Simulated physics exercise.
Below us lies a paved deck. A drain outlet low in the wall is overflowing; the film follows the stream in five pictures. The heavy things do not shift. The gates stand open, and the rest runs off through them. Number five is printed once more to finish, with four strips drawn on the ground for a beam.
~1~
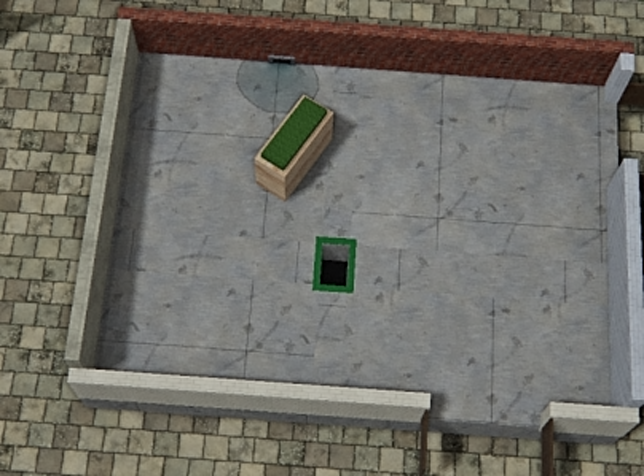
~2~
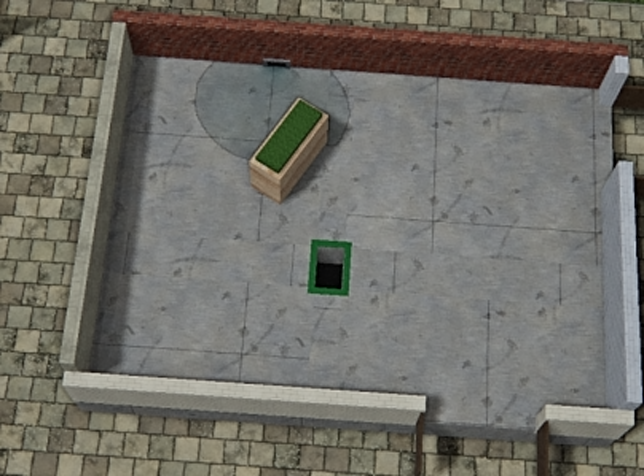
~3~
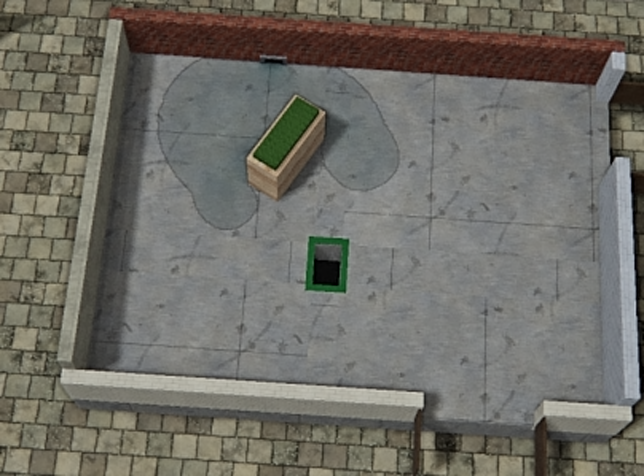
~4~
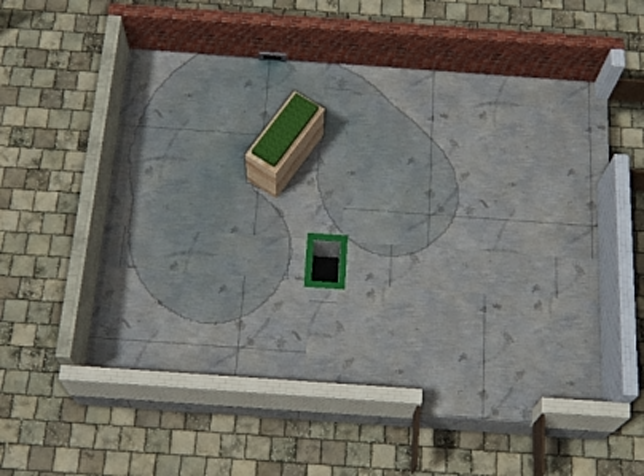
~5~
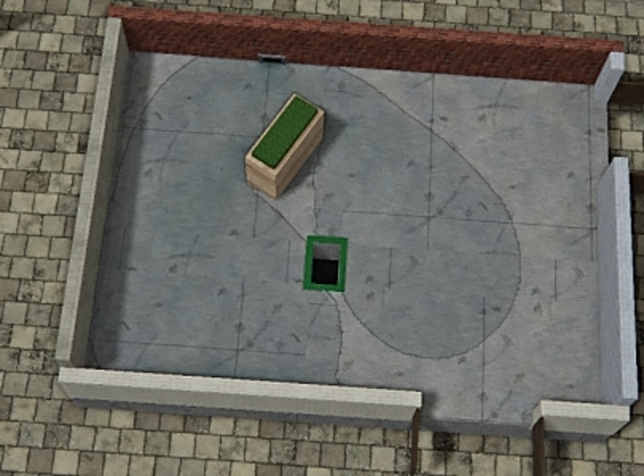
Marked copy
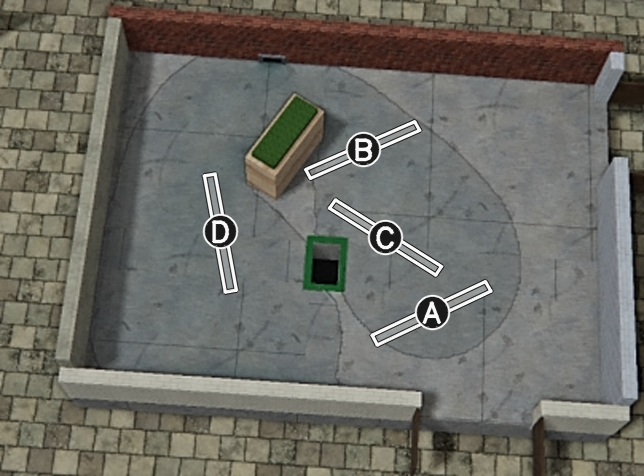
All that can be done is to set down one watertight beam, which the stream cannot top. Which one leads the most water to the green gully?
Take D.
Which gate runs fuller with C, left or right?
More leaves on the left.
On the marked copy, A from (374, 340) to (488, 286); B from (308, 173) to (417, 126); C from (332, 204) to (438, 270); D from (209, 174) to (230, 291).
For place A, about 5 % of the stream goes into the green gully, about 91 % out by the gates.
For place B, about 5 % of the stream goes into the green gully, about 94 % out by the gates.
For place C, about 3 % of the stream goes into the green gully, about 96 % out by the gates.
For place D, about 9 % of the stream goes into the green gully, about 89 % out by the gates.
